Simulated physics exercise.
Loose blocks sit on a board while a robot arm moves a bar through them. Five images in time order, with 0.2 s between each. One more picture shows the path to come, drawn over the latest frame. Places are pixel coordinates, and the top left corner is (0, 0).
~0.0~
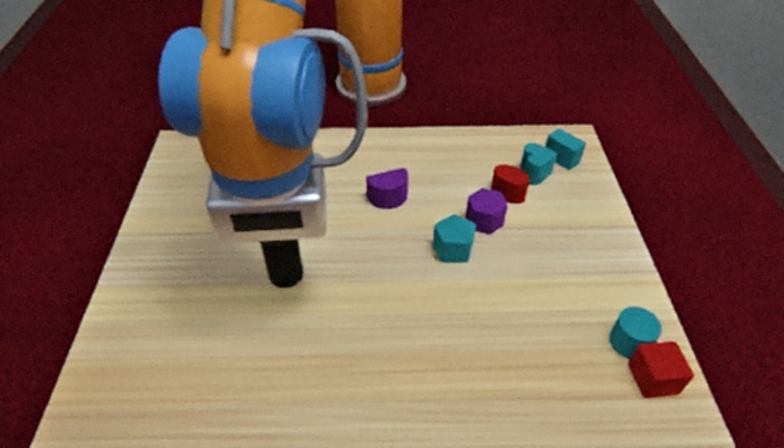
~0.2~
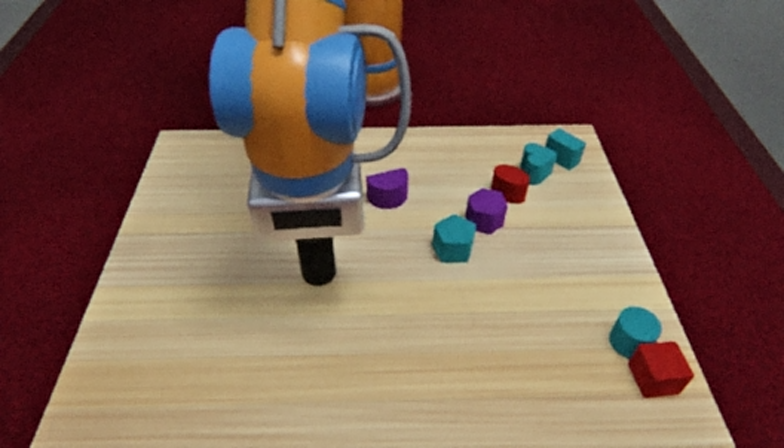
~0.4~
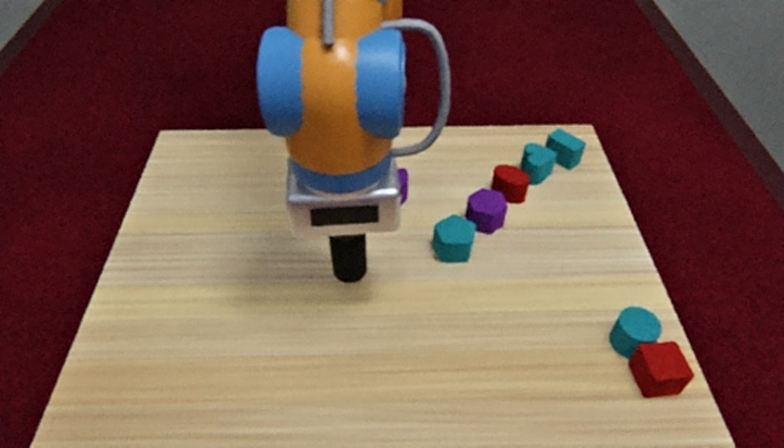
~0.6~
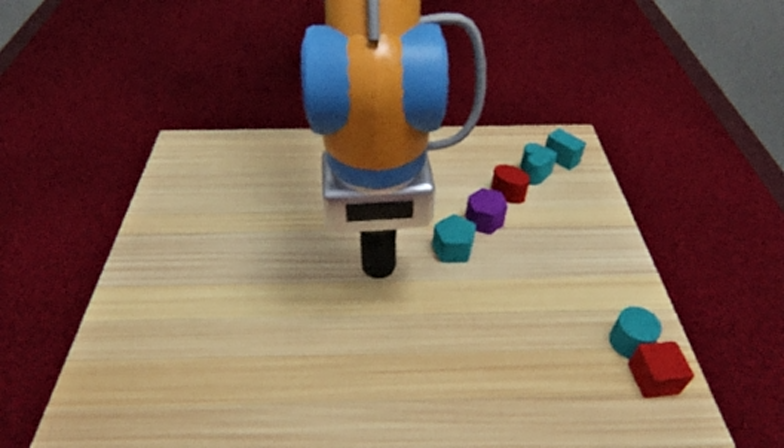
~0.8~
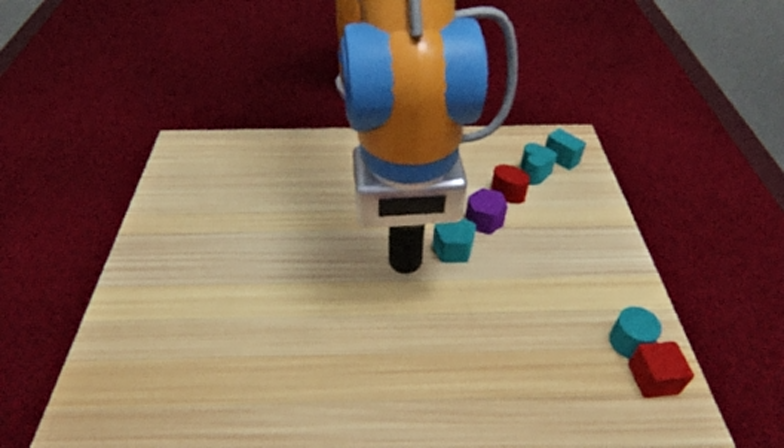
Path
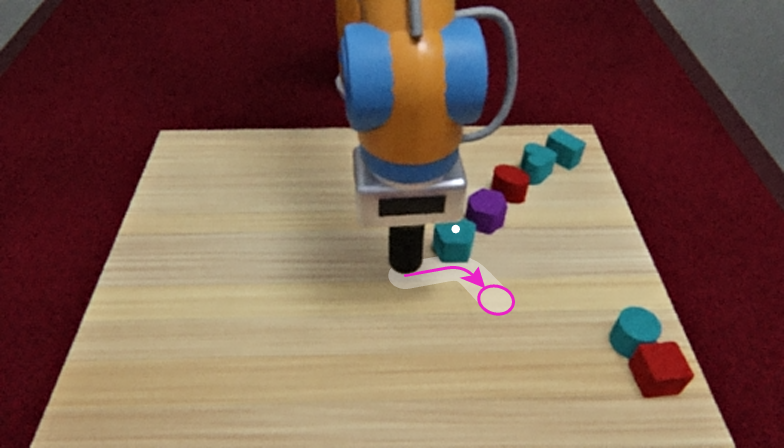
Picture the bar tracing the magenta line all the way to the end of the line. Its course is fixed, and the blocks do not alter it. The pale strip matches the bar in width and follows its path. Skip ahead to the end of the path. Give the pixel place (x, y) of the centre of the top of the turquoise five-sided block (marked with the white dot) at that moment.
The spot you're after is about (471, 223) in the image.
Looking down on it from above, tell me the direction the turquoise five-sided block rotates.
It twists against the clock when seen from above.
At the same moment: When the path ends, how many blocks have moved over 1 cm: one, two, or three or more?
The push moves one block more than 1 cm.
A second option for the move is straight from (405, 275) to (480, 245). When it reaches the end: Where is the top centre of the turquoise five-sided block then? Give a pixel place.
I think it will end close to (497, 204).
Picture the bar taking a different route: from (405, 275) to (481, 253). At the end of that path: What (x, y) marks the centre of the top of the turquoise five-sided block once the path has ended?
Expect it around (484, 208).
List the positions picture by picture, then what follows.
The first frame shows tip of the bar (287, 276), middles of tops, turquoise five-sided block (456, 229), purple hexagonal block (488, 201).
The second frame shows bar (319, 274), nothing pushed.
The third frame shows bar (350, 271), nothing pushed.
The fourth frame shows bar (379, 267), nothing pushed.
The fifth frame shows bar (405, 262), turquoise five-sided block (456, 229), purple hexagonal block (488, 201).
The line goes from (405, 275) through (440, 269) and (473, 275) to (496, 300); the dot is on the turquoise five-sided block.
On the path given first. One third of the way, bar (443, 256); turquoise five-sided block (462, 225), turned 15° anticlockwise.
Two thirds of the way, bar (476, 263); turquoise five-sided block (471, 223), turned 40° anticlockwise; purple hexagonal block (489, 198).
At the end, bar (499, 287); turquoise five-sided block (471, 223), turned 40° anticlockwise; purple hexagonal block (489, 198).
